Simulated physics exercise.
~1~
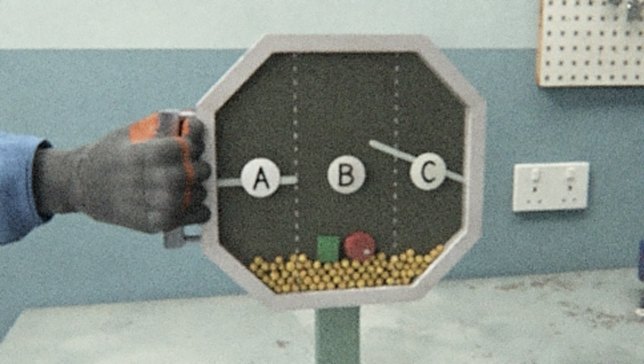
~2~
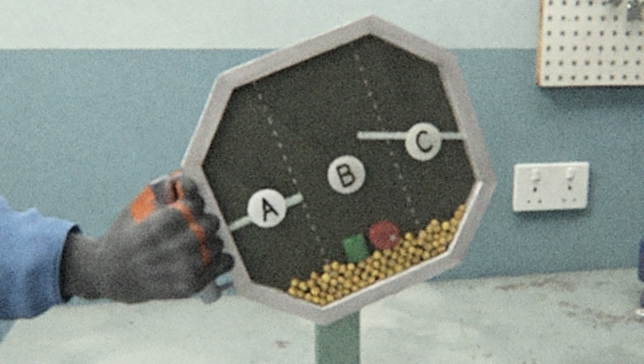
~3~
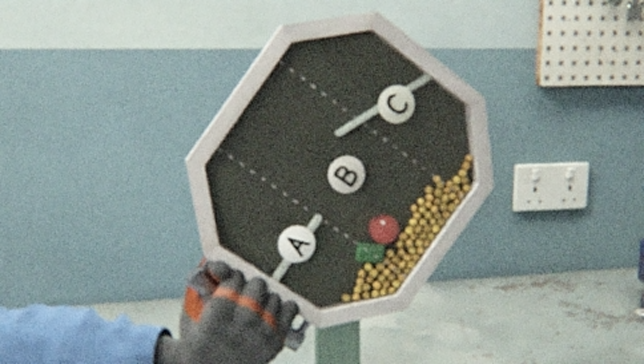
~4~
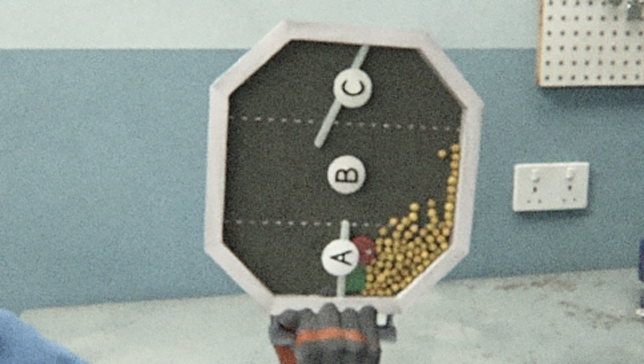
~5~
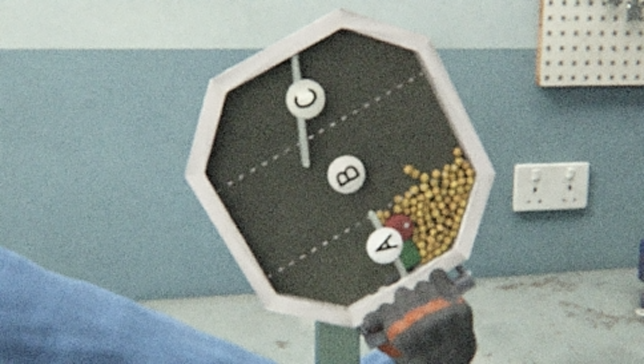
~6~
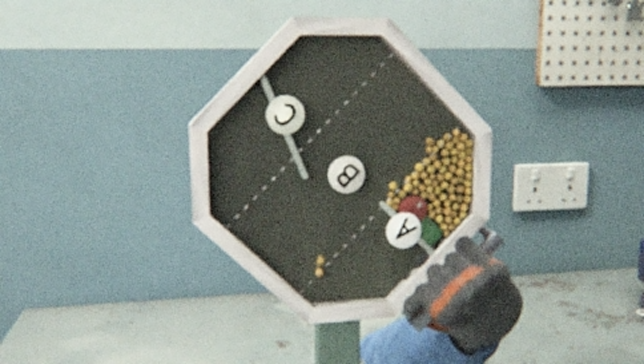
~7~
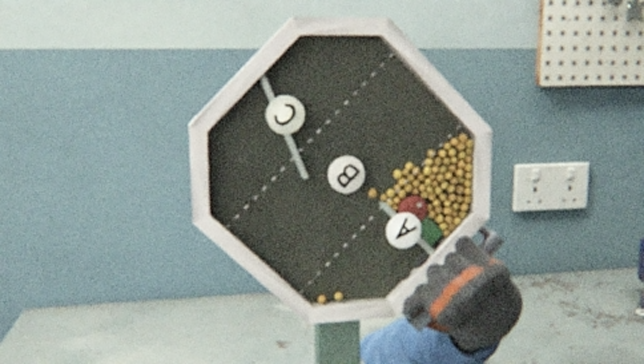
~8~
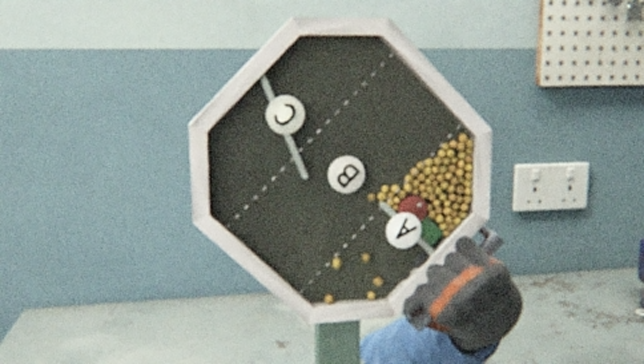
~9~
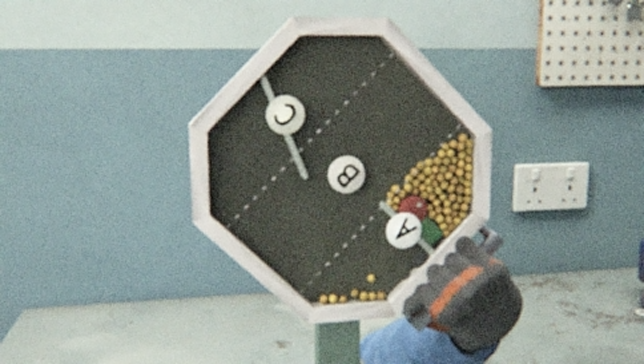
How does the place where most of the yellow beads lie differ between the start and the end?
At the start the beads lie spread along the bottom of the case. At the end most of them are heaped higher up against its right side, with only a few at the bottom.
